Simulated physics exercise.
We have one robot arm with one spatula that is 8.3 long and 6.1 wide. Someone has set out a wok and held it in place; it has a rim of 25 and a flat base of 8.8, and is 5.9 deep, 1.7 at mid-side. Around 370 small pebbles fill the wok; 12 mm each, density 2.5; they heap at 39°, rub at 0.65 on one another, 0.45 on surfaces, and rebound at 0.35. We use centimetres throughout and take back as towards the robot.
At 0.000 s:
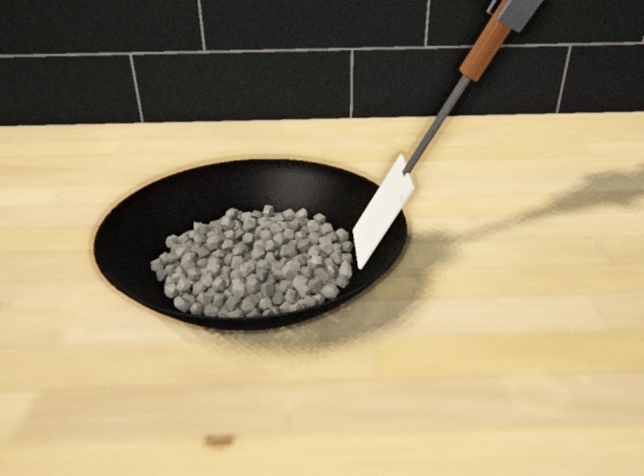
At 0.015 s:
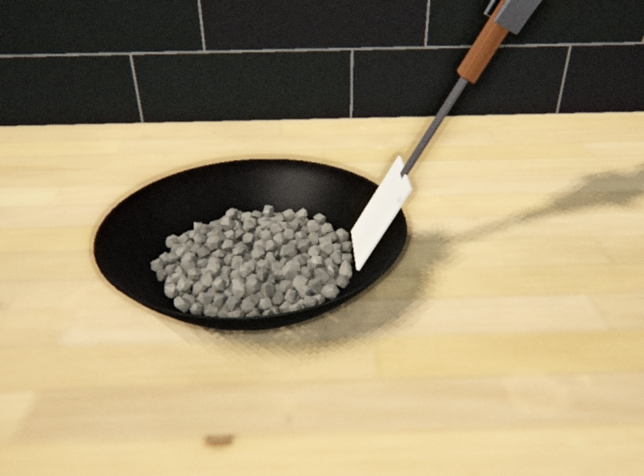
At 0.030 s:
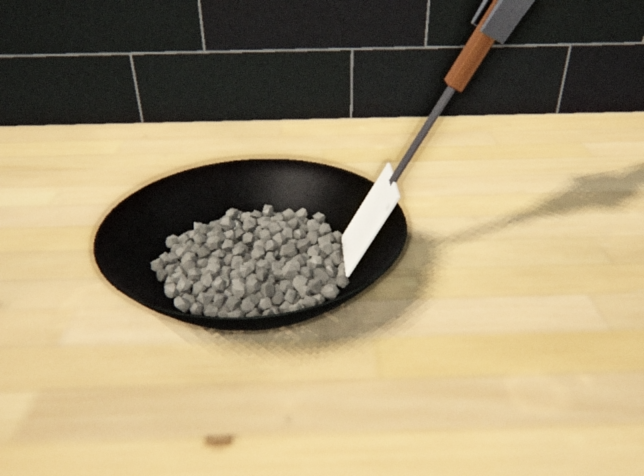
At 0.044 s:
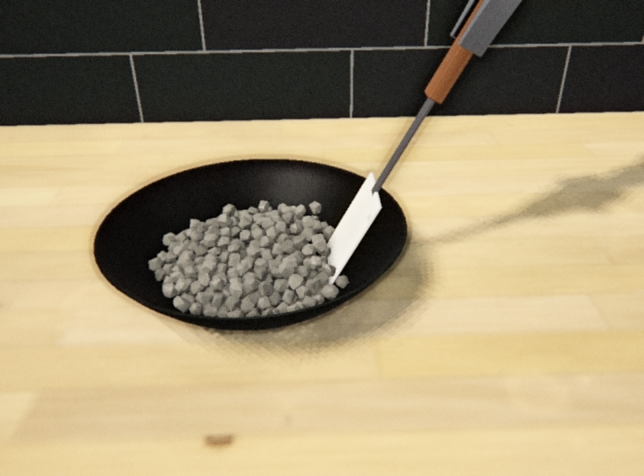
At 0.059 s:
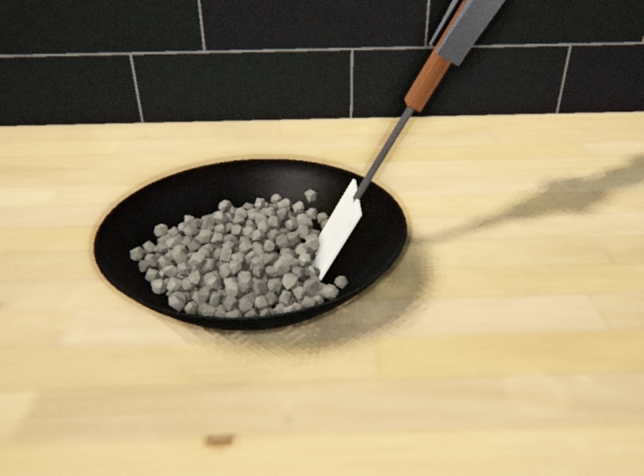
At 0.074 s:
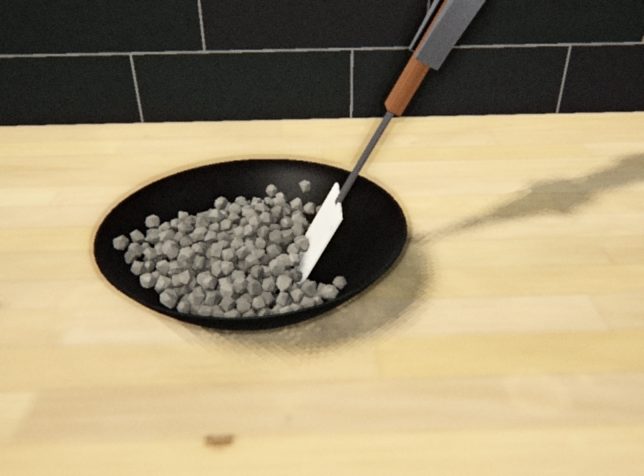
A spatula slides left through a black wok, pushing the heap of small gray pebbles leftward.
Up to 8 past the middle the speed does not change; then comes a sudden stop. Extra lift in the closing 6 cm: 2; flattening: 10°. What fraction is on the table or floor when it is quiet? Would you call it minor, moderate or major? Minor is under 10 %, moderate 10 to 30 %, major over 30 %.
I would call it major.
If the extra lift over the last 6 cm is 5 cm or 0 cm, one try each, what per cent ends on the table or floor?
You'd get some 30 per cent with the first setting and some 35 per cent with the second.
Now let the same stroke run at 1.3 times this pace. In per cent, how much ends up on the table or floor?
Something close to 50 per cent ends up on the table or floor.
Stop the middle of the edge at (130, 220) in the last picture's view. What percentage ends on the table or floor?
Estimate: Approx. 50 %.
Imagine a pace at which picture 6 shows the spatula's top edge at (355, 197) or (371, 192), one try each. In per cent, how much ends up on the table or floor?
Some 30 and 25 per cent.
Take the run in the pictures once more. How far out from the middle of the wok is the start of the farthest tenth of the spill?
30 cm.
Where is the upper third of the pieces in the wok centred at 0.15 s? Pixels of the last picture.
It is centred close to (156, 228).
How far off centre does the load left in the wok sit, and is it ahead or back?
It sits near 2.5 centimetres ahead of centre.
After 0.11 s, sloping 62°, highest piece 8 above the table; 368 in the wok, 1 on the blade or in flight.
After 0.15 s, sloping 58°, highest piece 9 above the table; 364 in the wok, 5 on the blade or in flight.
After 0.37 s, sloping 52°, highest piece 12 above the table; 208 in the wok, 95 on the table or floor, 66 on the blade or in flight.
After 1.42 s, sloping 52°, highest piece 7 above the table; 208 in the wok, 161 on the table or floor.
At rest, 208 in the wok, 161 on the table or floor. That is 44 % on the table or floor.
